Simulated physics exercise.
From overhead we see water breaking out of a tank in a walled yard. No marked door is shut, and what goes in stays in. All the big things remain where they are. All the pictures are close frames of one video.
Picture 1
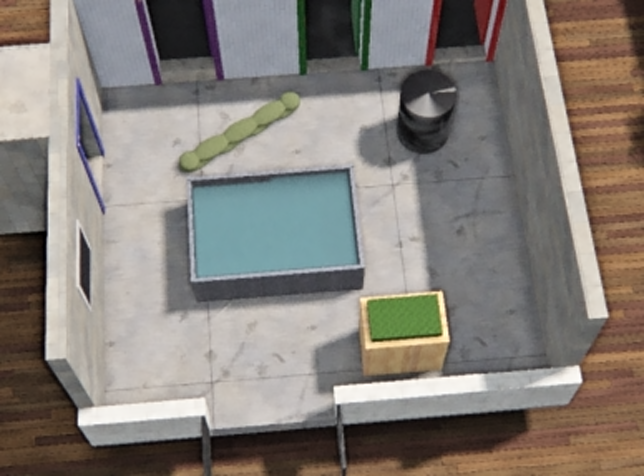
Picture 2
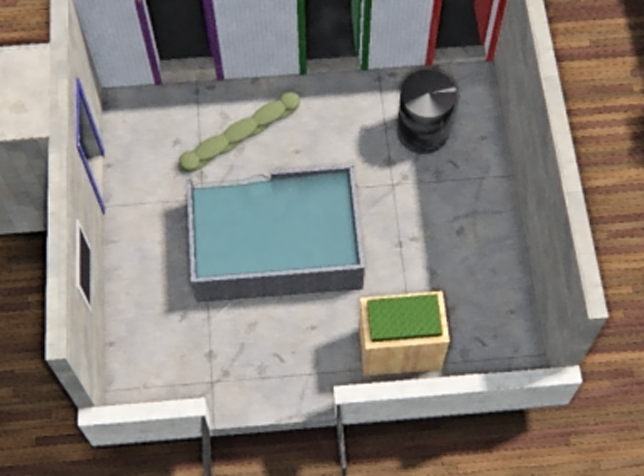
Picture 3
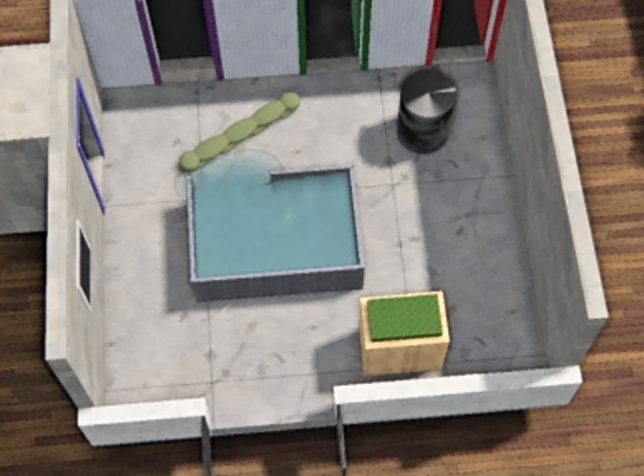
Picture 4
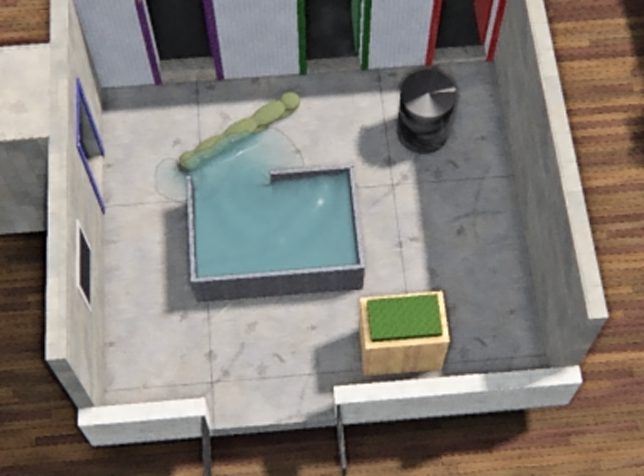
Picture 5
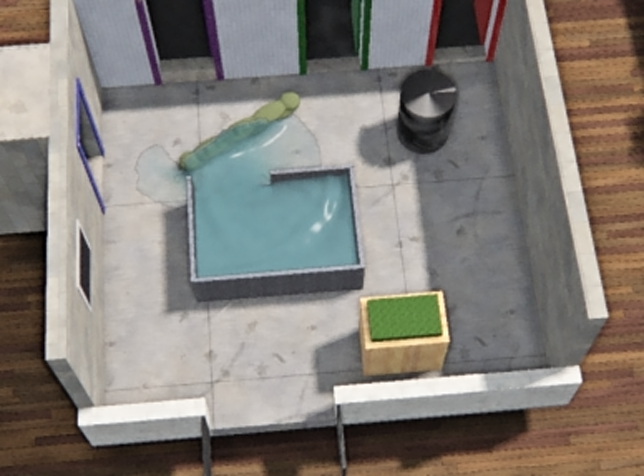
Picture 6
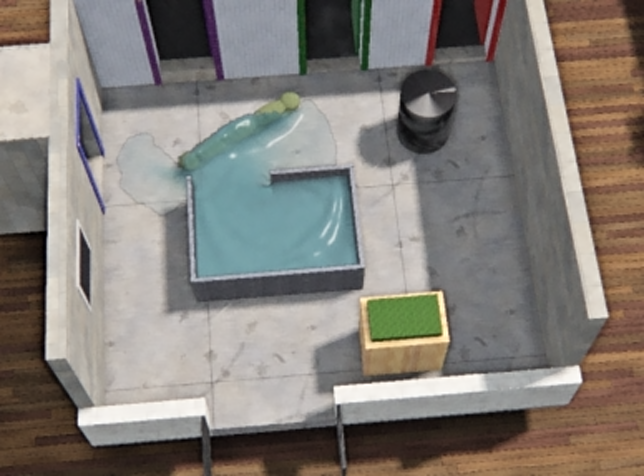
In a walled yard, water pours through a gap in the tank's far side, spreading across the floor around a green segmented barrier.
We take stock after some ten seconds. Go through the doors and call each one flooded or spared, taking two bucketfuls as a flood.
Red door: Flooded, blue door: Flooded, purple door: Spared, green door: Flooded.
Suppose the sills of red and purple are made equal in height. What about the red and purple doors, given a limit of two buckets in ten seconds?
So, one at a time, the red door never reaches the limit while the purple door breaks past the limit.
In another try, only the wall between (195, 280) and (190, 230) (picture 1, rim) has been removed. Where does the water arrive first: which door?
Earliest is the door marked blue.
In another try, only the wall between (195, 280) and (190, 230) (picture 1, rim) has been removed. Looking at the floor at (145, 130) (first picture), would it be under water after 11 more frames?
Submerged.
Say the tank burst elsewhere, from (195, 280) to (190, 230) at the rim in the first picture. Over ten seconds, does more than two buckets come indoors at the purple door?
With the breach moved, the purple one misses the threshold.
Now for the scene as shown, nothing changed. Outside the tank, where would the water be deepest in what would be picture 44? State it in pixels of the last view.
Close to (551, 384), I'd say.
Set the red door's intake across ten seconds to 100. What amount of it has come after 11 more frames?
I make it 0 per cent.
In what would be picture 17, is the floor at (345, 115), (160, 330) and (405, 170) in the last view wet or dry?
Result, in the order given: Wetted / not wetted / wetted.
A moment on, water covers 30 % of the floor; the red door not reached, the blue door under two buckets in, the purple door wet at the sill, nothing in, the green door wet at the sill, nothing in.
Next, water covers 40 % of the floor; the red door wet at the sill, nothing in, the blue door over two buckets in, the purple door wet at the sill, nothing in, the green door under two buckets in.
Then, water covers 60 % of the floor; the red door under two buckets in, the blue door far over two buckets in, the purple door wet at the sill, nothing in, the green door over two buckets in.
Later, water covers 80 % of the floor; the red door over two buckets in, the blue door far over two buckets in, the purple door wet at the sill, nothing in, the green door over two buckets in.
In the end, water covers 95 % of the floor; the red door over two buckets in, the blue door far over two buckets in, the purple door wet at the sill, nothing in, the green door over two buckets in.
